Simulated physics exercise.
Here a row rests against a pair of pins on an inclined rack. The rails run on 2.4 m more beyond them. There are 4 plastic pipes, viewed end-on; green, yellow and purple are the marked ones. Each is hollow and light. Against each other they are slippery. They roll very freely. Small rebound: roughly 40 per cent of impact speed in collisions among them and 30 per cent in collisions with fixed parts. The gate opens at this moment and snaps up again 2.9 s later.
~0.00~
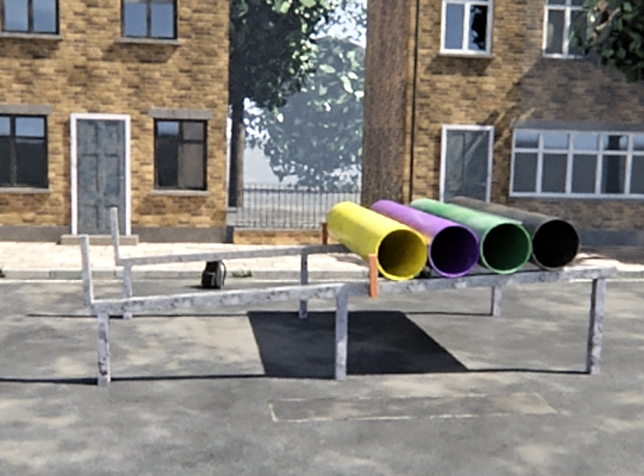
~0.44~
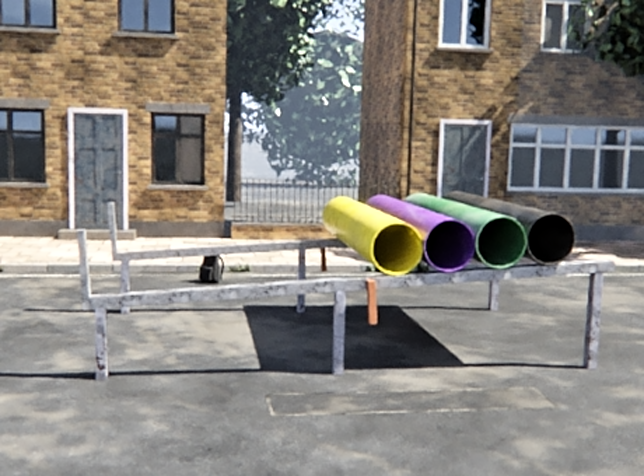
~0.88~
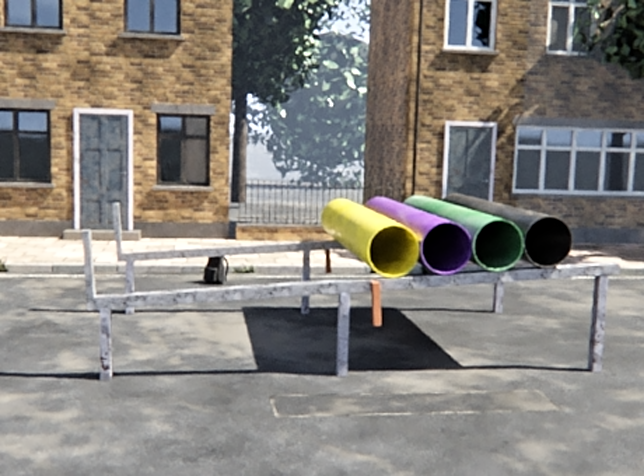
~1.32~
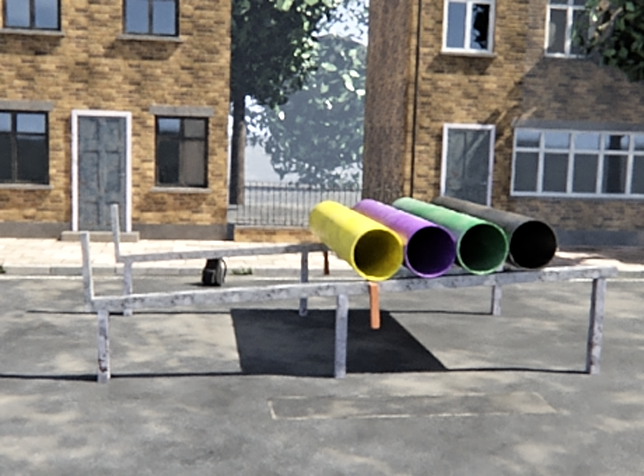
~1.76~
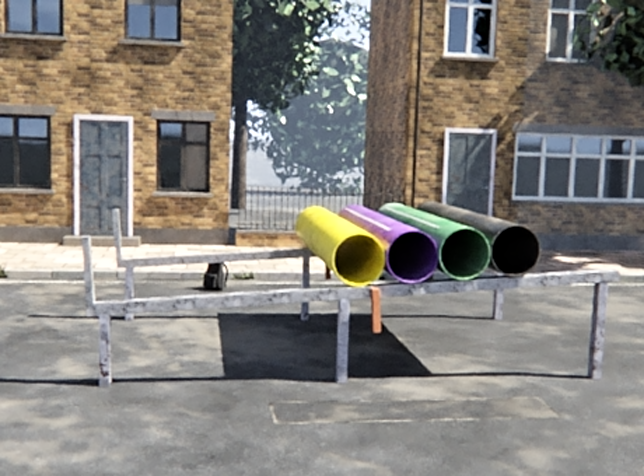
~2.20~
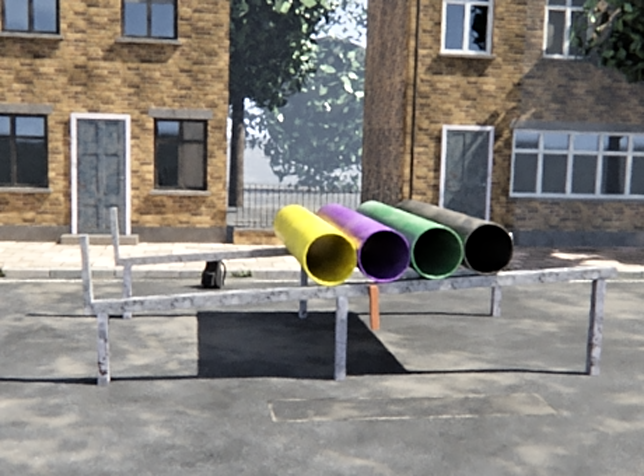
Four colourful pipes resting side by side on a sloping metal rack, then rolling slowly left together after the orange pins drop.
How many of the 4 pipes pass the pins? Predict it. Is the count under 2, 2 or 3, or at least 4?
It is 2 or 3.
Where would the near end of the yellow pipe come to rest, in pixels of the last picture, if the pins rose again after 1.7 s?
(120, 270), roughly.
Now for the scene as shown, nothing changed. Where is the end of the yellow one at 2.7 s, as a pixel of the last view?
Its near end sits close to (293, 262).
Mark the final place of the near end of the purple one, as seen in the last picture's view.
It ends up close to (177, 269).
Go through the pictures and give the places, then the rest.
The first frame shows green (505, 248), yellow (402, 255), purple (454, 251); pins up; the rack falls 4°.
The second frame shows green (501, 243), yellow (398, 249), purple (450, 246); pins down.
The third frame shows green (498, 245), yellow (394, 252), purple (446, 248); pins down; the first has rolled 10 cm.
The fourth frame shows green (482, 248), yellow (378, 255), purple (431, 251); pins down; the first has rolled 20 cm.
The fifth frame shows green (464, 254), yellow (360, 260), purple (412, 257); pins down; the first has rolled 40 cm.
The sixth frame shows green (437, 253), yellow (331, 259), purple (384, 256); pins down; the first has rolled 60 cm.
Then, 2.7 s in, green is on the rails, 25 cm above the pins, rolling left; yellow is on the rails, 65 cm below the pins, rolling left; purple is on the rails, 20 cm below the pins, rolling left; 2 of 4 have passed.
Then, 3.2 s in, green is in the air, 10 cm below the pins, rolling left; yellow is on the rails, 105 cm below the pins, rolling left; purple is on the rails, 60 cm below the pins, rolling left; 3 of 4 have passed.
In the end (4.6 s), green is on the rails, 115 cm below the pins; yellow is on the rails, 210 cm below the pins; purple is on the rails, 165 cm below the pins; 3 of 4 have passed.
